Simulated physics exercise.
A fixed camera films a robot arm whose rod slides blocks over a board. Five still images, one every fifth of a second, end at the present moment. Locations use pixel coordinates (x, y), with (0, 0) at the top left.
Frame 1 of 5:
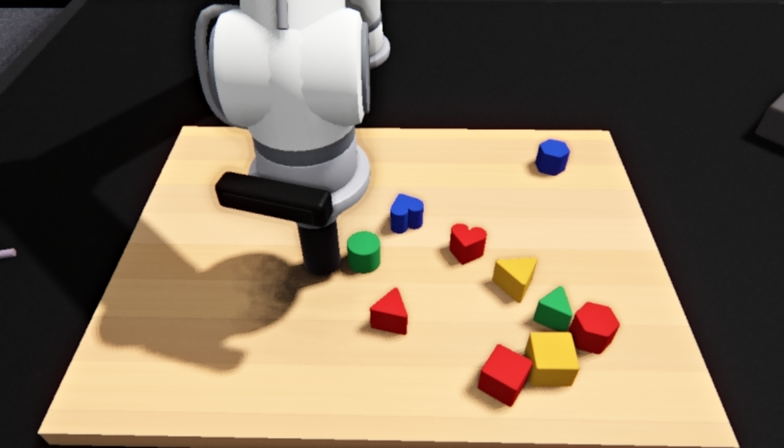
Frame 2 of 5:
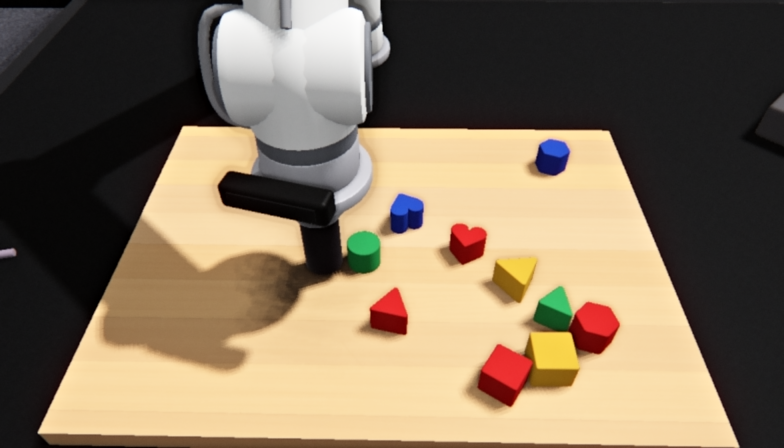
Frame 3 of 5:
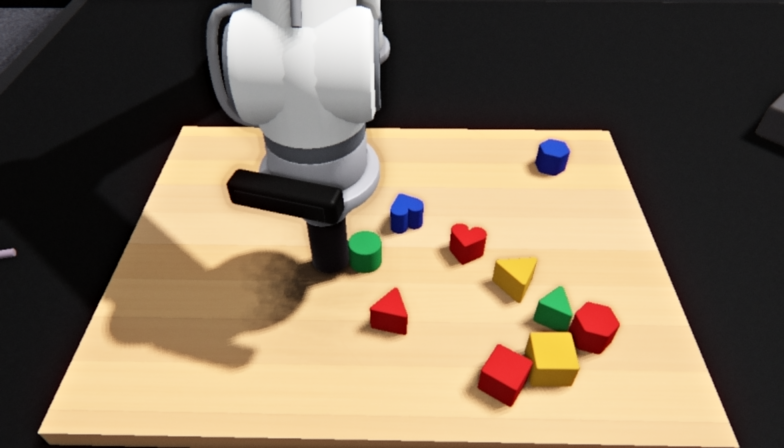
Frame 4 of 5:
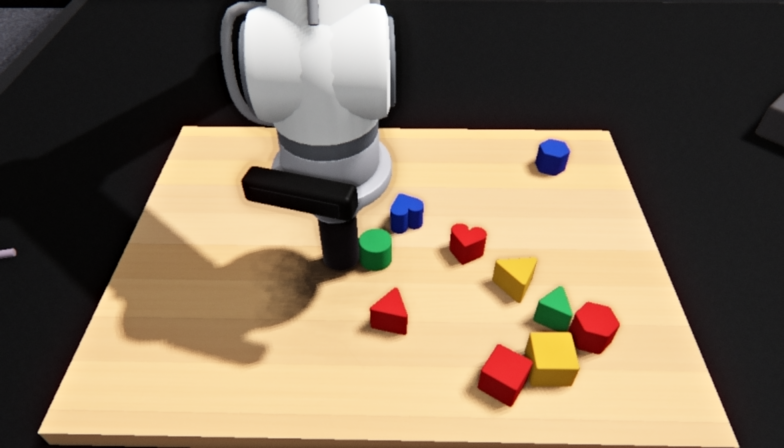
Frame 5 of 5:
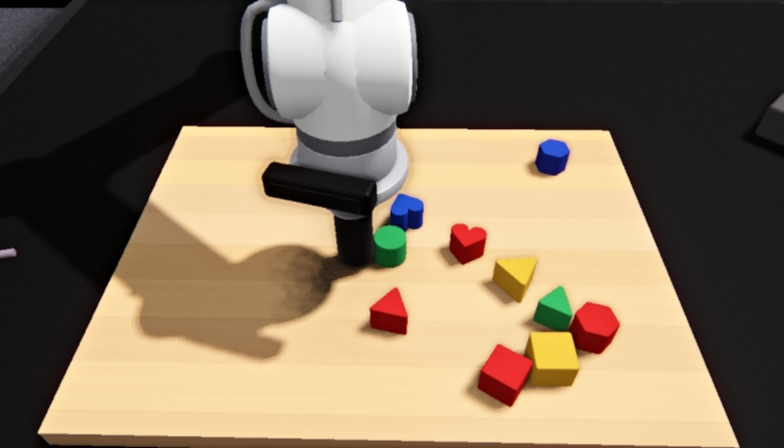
In this clip, a white robotic arm with a black rod moves right across a wooden board of coloured blocks, first nearing a green round block, then pushing it slightly right, closer to a blue heart-shaped block.
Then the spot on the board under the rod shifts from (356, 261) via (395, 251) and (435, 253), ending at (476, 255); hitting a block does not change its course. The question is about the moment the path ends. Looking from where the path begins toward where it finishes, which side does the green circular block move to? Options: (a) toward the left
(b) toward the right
My pick is a.
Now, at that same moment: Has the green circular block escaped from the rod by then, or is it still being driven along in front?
Expect to find it ahead of the rod.
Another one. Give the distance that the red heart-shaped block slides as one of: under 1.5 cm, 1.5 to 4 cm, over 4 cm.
Once the path is done, the red heart-shaped block lies more than 4 cm from its present place.
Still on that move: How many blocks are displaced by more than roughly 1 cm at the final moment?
Two move.
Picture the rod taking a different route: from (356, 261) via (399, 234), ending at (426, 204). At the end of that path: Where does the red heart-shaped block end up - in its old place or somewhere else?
It stays.
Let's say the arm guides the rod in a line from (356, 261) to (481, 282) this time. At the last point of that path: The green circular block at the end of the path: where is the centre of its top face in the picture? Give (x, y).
For the centre of its top, I'd go with (442, 229).
On the path given first. One third of the way, rod at (395, 243); green circular block at (430, 231).
Two thirds of the way, rod at (437, 245); green circular block at (470, 225); red heart-shaped block at (501, 232), turned 60° clockwise.
At the end, rod at (477, 247); green circular block at (505, 221); blue heart-shaped block unmoved; red heart-shaped block at (533, 232), turned 75° clockwise.
